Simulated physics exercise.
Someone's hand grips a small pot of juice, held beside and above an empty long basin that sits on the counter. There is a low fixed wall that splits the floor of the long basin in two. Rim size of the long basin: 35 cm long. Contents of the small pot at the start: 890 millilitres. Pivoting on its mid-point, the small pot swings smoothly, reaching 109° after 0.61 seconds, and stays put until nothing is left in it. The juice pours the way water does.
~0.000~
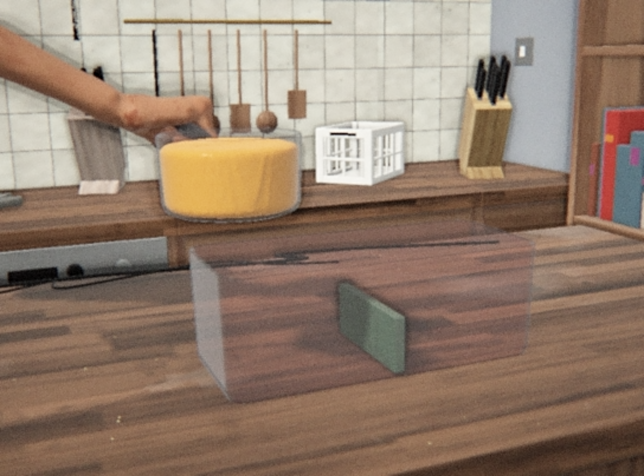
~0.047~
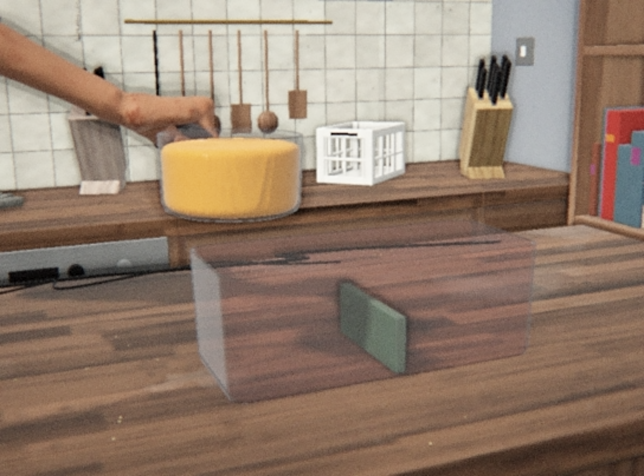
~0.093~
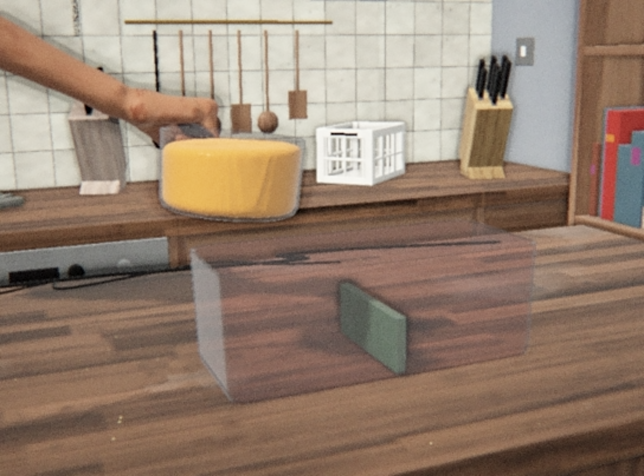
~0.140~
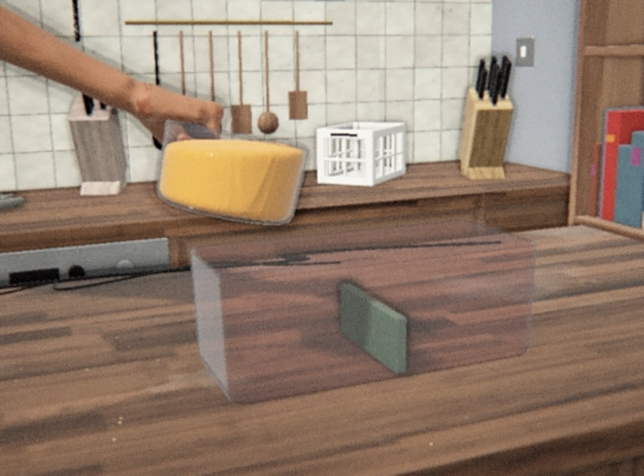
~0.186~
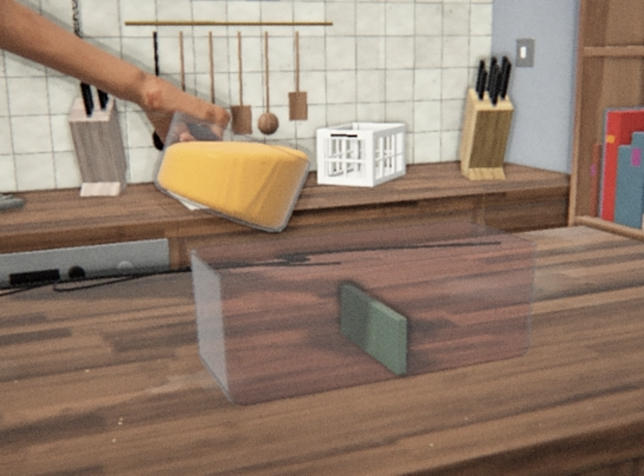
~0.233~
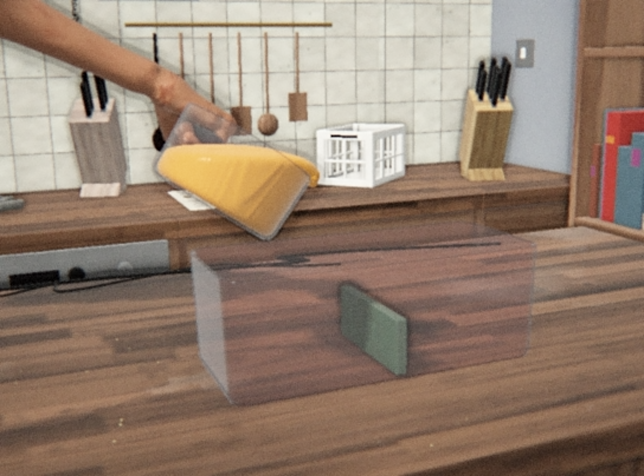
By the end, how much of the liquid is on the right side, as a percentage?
Around 7 percent.
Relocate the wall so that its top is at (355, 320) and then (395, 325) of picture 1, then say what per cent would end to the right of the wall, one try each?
I'd say 30 percent on the first go, 25 percent on the next.
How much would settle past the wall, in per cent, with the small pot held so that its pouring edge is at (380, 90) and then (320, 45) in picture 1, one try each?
The first try gives 95 percent and the second 60 percent.
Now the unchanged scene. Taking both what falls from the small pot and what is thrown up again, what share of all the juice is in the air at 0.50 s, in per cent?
Near 22 in a hundred.
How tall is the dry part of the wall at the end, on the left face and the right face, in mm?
It's around 30 mm on the left side and around 58 mm on the right side.
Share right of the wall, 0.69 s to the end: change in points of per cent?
The right part gains close to 4 per cent.
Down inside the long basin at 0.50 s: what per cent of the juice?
I'd put it near 54 percent.
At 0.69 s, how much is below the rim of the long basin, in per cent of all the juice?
Reading: Approx. 90 %.
Then, 0.50 s in, the tilt is 100° and 23 per cent is still to pour, 52 is left of the wall and 2 right of it.
Then, 0.69 s in, the tilt is 109° and 4 per cent is still to pour, 88 is left of the wall and 2 right of it.
Then, 0.89 s in, the tilt is 109° and 0 per cent is still to pour, 91 is left of the wall and 5 right of it.
Then, 1.11 s in, the tilt is 109° and 0 per cent is still to pour, 90 is left of the wall and 6 right of it.
Finally, 90 per cent lies left of the wall, 7 right of it and 3 outside.
